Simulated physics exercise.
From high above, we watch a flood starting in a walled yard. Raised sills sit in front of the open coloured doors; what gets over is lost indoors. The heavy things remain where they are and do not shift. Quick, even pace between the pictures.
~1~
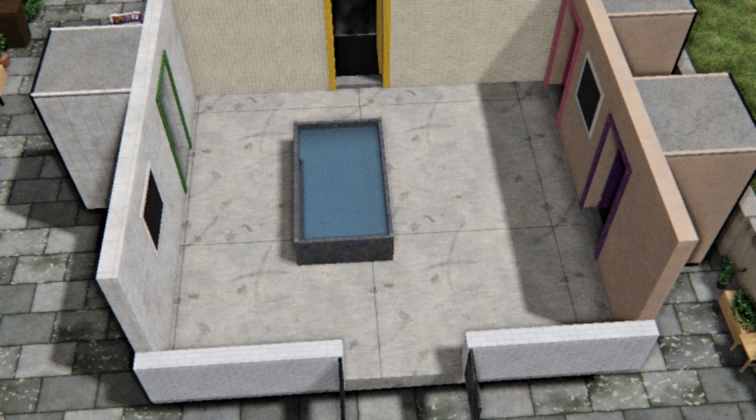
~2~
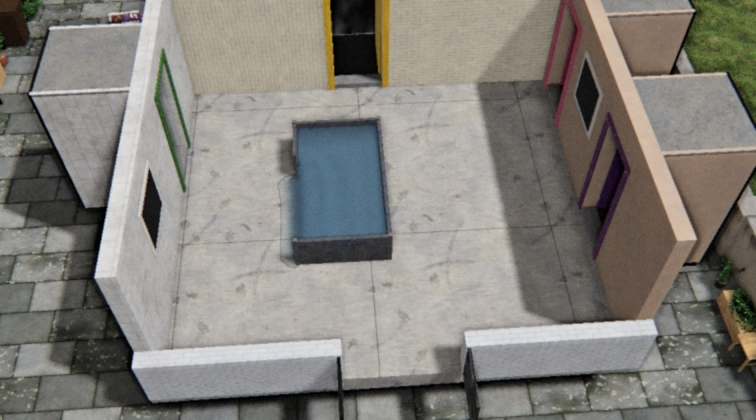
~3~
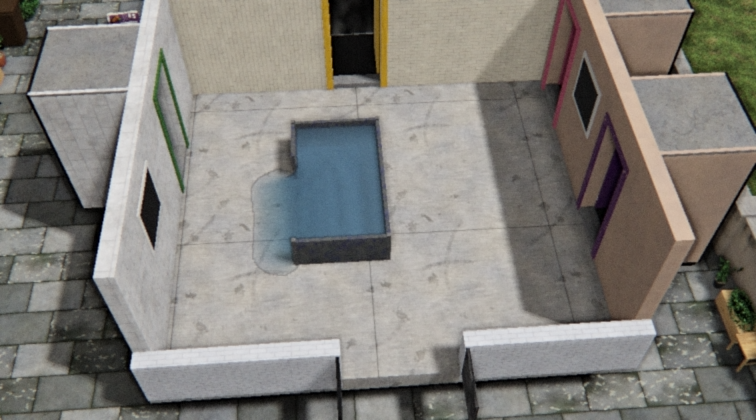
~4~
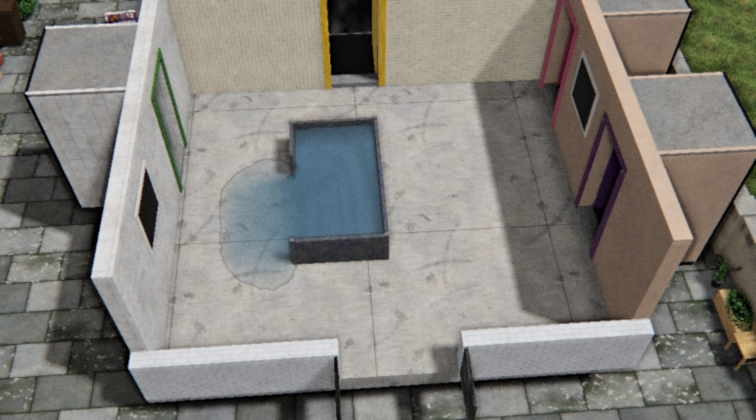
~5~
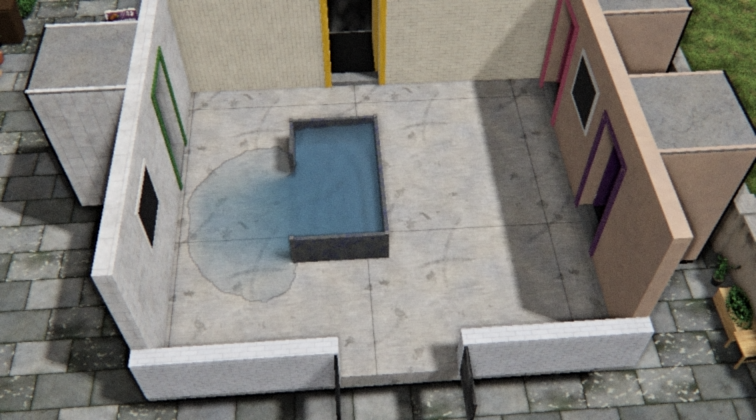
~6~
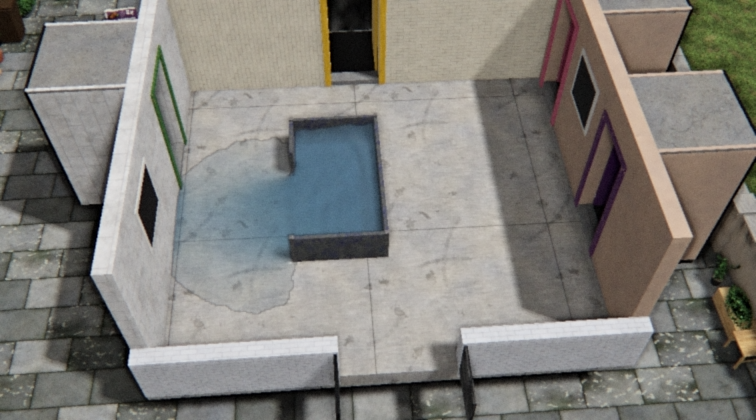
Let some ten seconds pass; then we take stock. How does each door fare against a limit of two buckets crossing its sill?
Outcome: The purple door ends up within two buckets, the pink door ends up within two buckets, the green door ends up over two buckets, the yellow door ends up within two buckets.
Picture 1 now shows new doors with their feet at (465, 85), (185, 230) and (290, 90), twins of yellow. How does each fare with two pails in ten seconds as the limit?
In order: Falls short, exceeds it, falls short.
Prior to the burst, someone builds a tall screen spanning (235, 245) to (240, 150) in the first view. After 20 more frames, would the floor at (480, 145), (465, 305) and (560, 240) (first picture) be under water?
Taking the points in turn, they are high and dry, high and dry and high and dry.
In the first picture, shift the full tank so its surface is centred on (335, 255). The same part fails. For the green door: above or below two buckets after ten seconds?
Log: Green door misses the mark.
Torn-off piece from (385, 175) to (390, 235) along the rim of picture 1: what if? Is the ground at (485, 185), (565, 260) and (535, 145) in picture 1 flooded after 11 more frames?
Log: Point 1 inundated; point 2 inundated; point 3 inundated.
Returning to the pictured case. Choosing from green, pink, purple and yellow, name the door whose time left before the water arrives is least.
The green-painted one.
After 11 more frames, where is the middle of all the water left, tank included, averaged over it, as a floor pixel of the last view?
I'd place it roughly at (261, 226).
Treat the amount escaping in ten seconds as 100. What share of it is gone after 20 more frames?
I'd estimate close to 30 per cent.
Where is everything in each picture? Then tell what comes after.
Still water in the open tank at (341, 180), in the first frame.
Water pours out at (299, 213) and has run to (291, 179), in the second frame.
Water pours out at (297, 214) and has run to (276, 174), in the third frame.
The front is at (246, 277), out from the gap at (296, 214), in the fourth frame.
Water pours out at (296, 212) and has run to (195, 200), in the fifth frame.
The front is at (173, 266), out from the gap at (295, 211), in the sixth frame.
A moment on, water covers 20 % of the floor; the purple door not reached, the pink door not reached, the green door under two buckets in, the yellow door not reached.
Next, water covers 25 % of the floor; the purple door not reached, the pink door not reached, the green door over two buckets in, the yellow door not reached.
Then, water covers 45 % of the floor; the purple door not reached, the pink door not reached, the green door over two buckets in, the yellow door wet at the sill, nothing in.
Later, water covers 80 % of the floor; the purple door wet at the sill, nothing in, the pink door wet at the sill, nothing in, the green door over two buckets in, the yellow door wet at the sill, nothing in.
In the end, water covers 90 % of the floor; the purple door wet at the sill, nothing in, the pink door wet at the sill, nothing in, the green door over two buckets in, the yellow door wet at the sill, nothing in.
